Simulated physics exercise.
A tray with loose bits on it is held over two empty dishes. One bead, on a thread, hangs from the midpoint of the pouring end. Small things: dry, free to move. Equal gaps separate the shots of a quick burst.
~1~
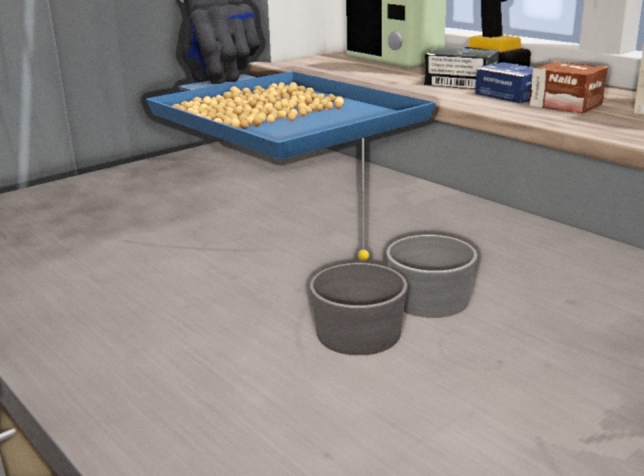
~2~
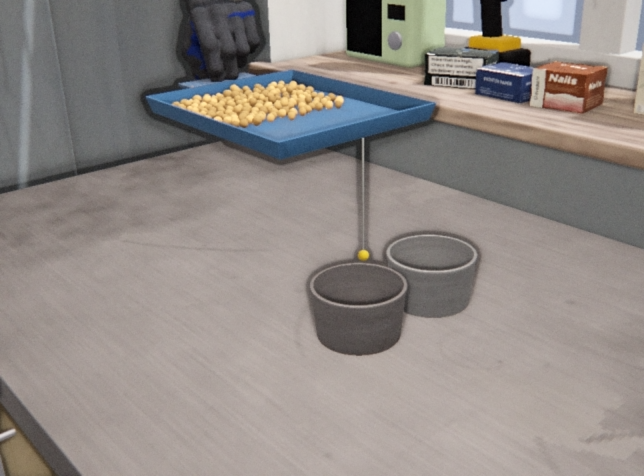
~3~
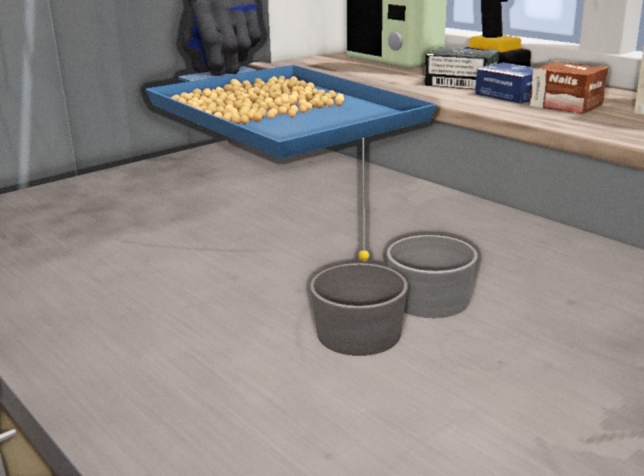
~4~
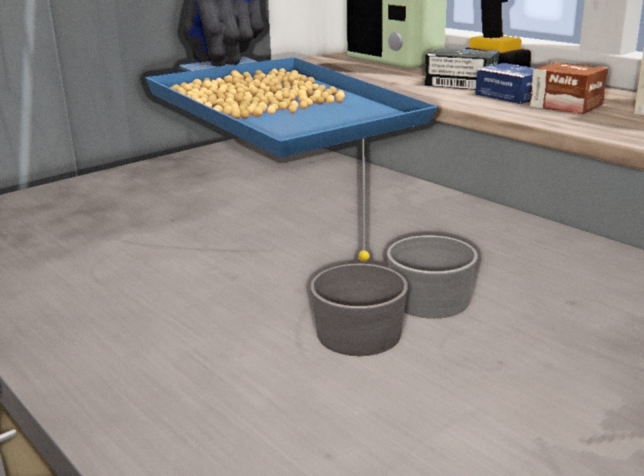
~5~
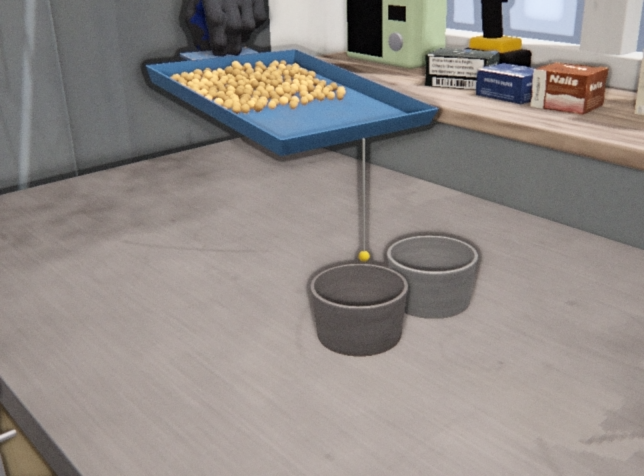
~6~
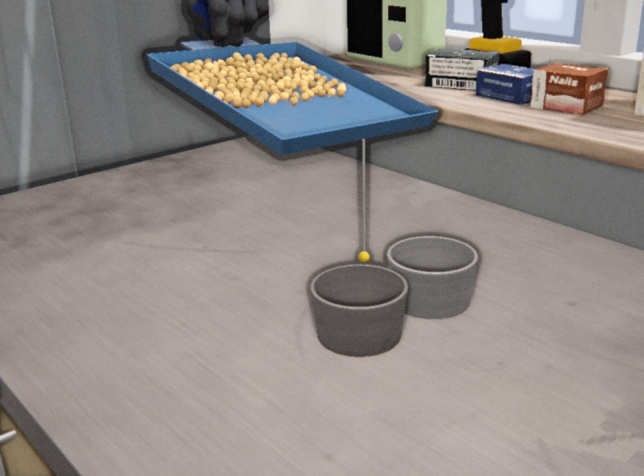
A gloved hand slowly raising the back of a blue tray of chickpeas, tilting it slightly above two empty grey dishes.
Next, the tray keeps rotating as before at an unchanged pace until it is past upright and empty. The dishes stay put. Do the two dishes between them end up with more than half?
Yes.
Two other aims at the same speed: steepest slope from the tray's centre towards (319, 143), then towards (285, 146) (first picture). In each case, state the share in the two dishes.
The share is 30 per cent in the first and 20 per cent in the second.
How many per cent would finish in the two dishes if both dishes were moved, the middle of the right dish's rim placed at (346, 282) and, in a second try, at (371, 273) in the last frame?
Respectively 0 % and 10 %.
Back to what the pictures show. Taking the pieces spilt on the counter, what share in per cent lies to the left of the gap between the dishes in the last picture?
About 0 percent.
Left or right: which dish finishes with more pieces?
I'd say more ends in the right-side one.
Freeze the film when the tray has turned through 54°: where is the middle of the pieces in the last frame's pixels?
Roughly at (373, 102).
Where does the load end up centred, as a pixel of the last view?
Near (434, 298).
Soon after the last picture, tray tipped steeply; nearly all on the tray; a stray few in the right dish; a stray few in the air.
A little later, tray tipped right over; nearly all on the tray; a stray few in the right dish; a stray few outside both; a stray few in the air.
Later still, tray tipped past a quarter turn; a small part in the left dish; about two thirds in the right dish; about a quarter outside both.
At rest, tray tipped past a quarter turn; a small part in the left dish; about two thirds in the right dish; about a quarter outside both.
